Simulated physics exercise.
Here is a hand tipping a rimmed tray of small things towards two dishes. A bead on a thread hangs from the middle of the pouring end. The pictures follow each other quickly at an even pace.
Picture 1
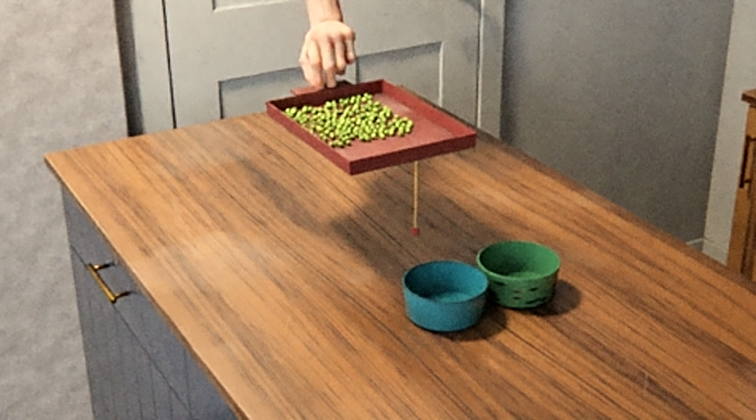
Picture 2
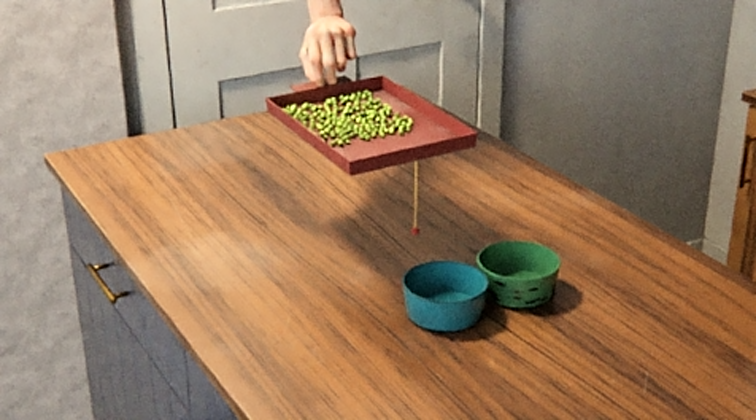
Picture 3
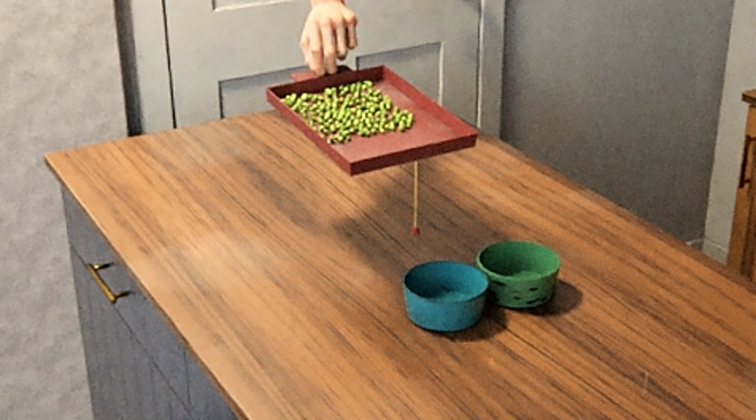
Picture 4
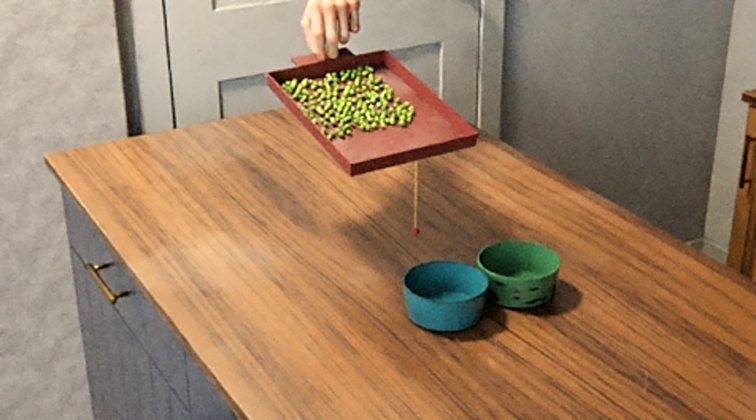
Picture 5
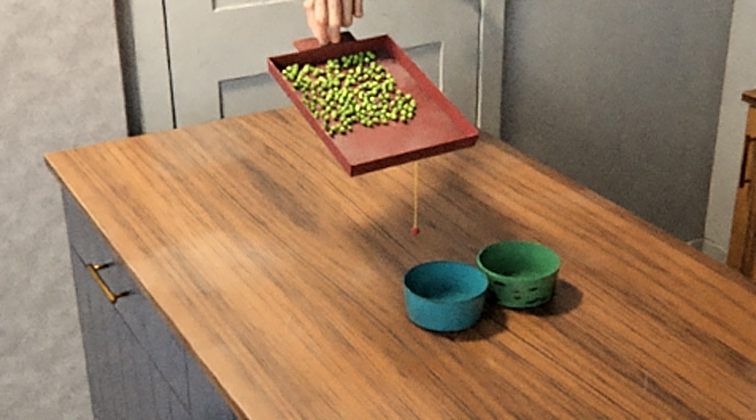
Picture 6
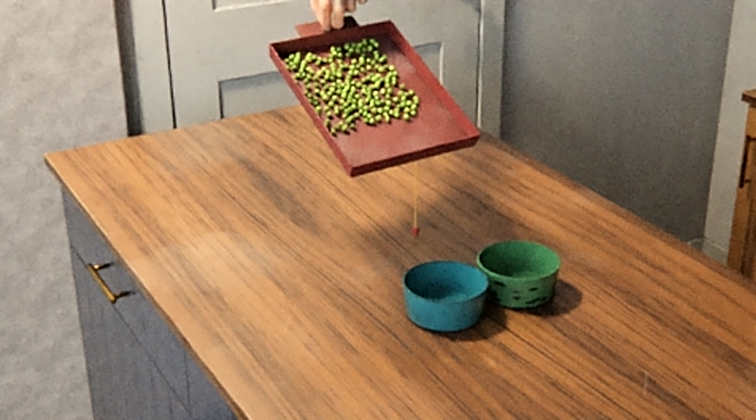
A hand raises the back of a red tray of green peas, tilting it steadily.
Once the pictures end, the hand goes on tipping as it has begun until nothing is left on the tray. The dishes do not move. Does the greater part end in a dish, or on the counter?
The two hold only the smaller part of the load.
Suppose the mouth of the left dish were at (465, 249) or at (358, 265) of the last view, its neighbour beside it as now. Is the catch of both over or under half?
The first try: The smaller part. The second: Over half.
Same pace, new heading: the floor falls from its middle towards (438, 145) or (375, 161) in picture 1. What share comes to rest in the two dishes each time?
Roughly 10 per cent, and 0 per cent.
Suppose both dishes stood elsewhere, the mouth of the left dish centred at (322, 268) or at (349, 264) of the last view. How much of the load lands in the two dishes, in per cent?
In turn 30 and 50 in a hundred.
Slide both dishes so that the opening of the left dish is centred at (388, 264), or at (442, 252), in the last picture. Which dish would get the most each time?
In turn: The dish on the left; the dish on the left.
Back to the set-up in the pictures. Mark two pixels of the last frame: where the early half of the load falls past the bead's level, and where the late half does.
Around (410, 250) and then (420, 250).
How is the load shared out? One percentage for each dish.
About: Left dish 20, right dish 10 per cent.
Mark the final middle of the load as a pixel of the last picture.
Near (414, 297).
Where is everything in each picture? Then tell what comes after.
In the first frame, corners of the pouring end near (350, 160) and (475, 132), level; middle of the load near (344, 122), dried peas; left dish near (468, 312); right dish near (543, 289); bead on its thread near (415, 231).
In the second frame, corners of the pouring end near (350, 160) and (475, 132), level; middle of the load near (344, 119).
In the third frame, corners of the pouring end near (351, 161) and (476, 132), tipped barely, level across its low end; middle of the load near (344, 112).
In the fourth frame, corners of the pouring end near (352, 162) and (477, 133), tipped a little, level across its low end; middle of the load near (345, 102).
In the fifth frame, corners of the pouring end near (352, 164) and (478, 133), tipped clearly, level across its low end; middle of the load near (346, 93).
In the sixth frame, corners of the pouring end near (353, 165) and (478, 134), tipped clearly, level across its low end; middle of the load near (349, 86), near two thirds on the move; left dish near (468, 312); right dish near (543, 289).
Shortly afterwards, tray tipped steeply; the bulk on the tray; only a few in the left dish; near a quarter in the air.
Next, tray tipped past a quarter turn; near two thirds on the tray; a little in the left dish; only a few in the right dish; near a quarter outside both; a little in the air.
Some moments later, tray tipped past a quarter turn; near a quarter in the left dish; a little in the right dish; the bulk outside both.
In the end, tray tipped past a quarter turn; near a quarter in the left dish; a little in the right dish; the bulk outside both.
